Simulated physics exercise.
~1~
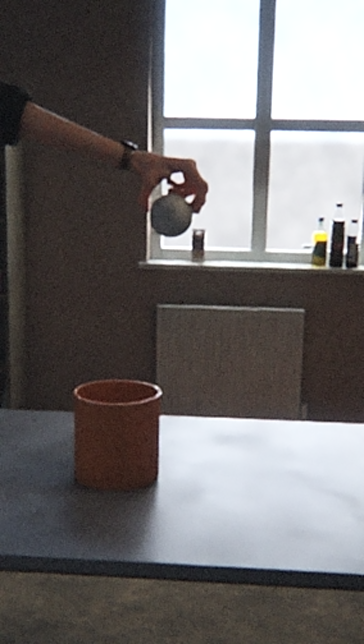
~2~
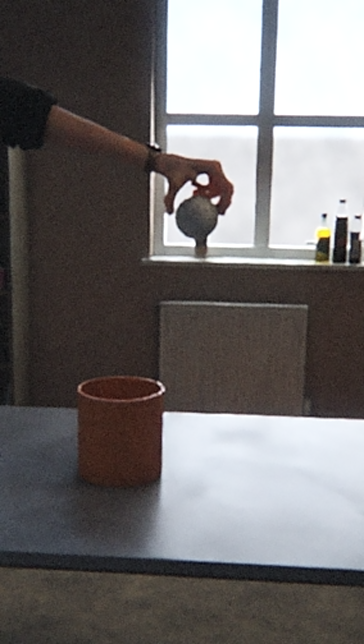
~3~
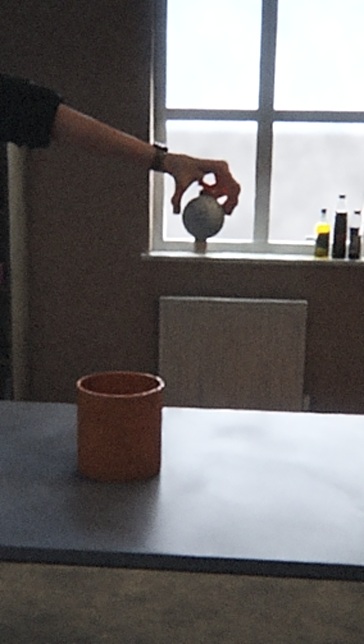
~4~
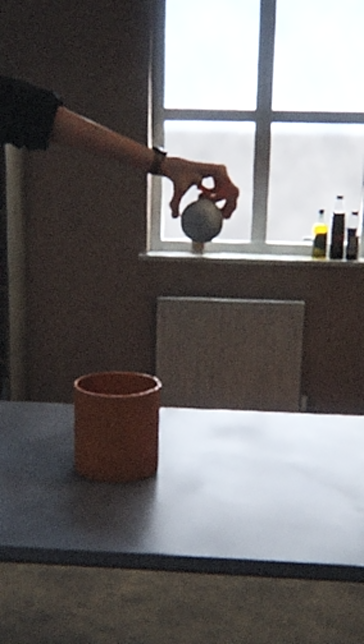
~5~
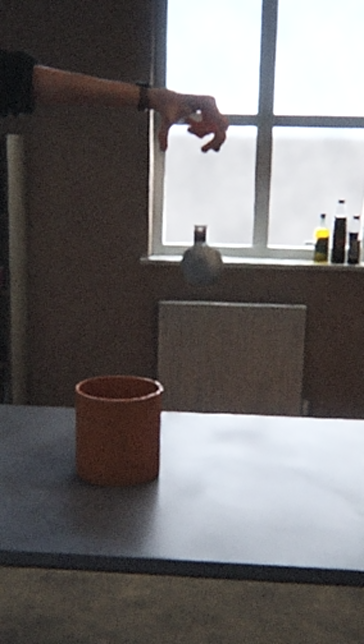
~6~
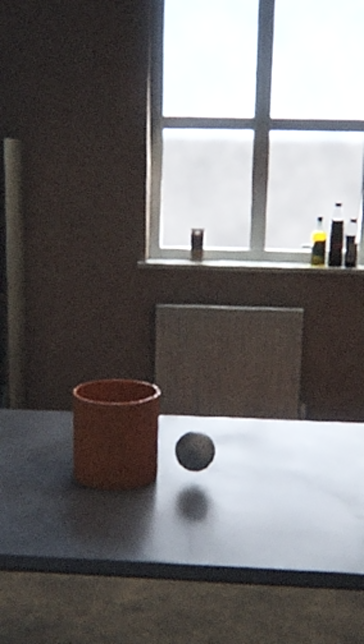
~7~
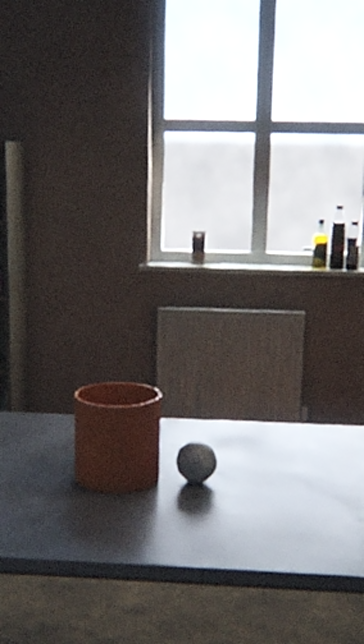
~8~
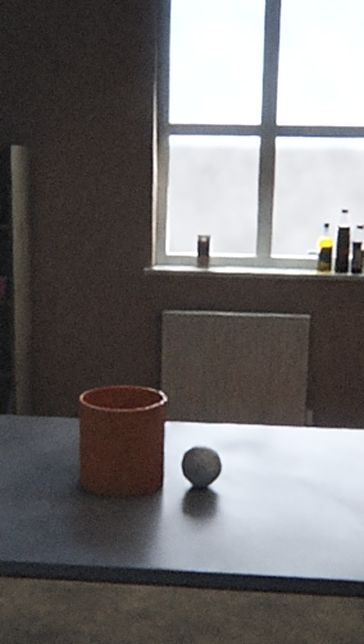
To begin with, a hand reaches in from the left, holding a pale greyish ball in the air above a dark table, where an orange-brown pot stands in front of a bright window. The hand shifts a little to the right and slightly down, moving the ball farther from the pot, and then holds still. Its fingers open, and the ball drops as the arm draws back out of view. The ball falls past the right side of the pot and reaches the tabletop. It misses the pot and ends up resting on the table just beside it.
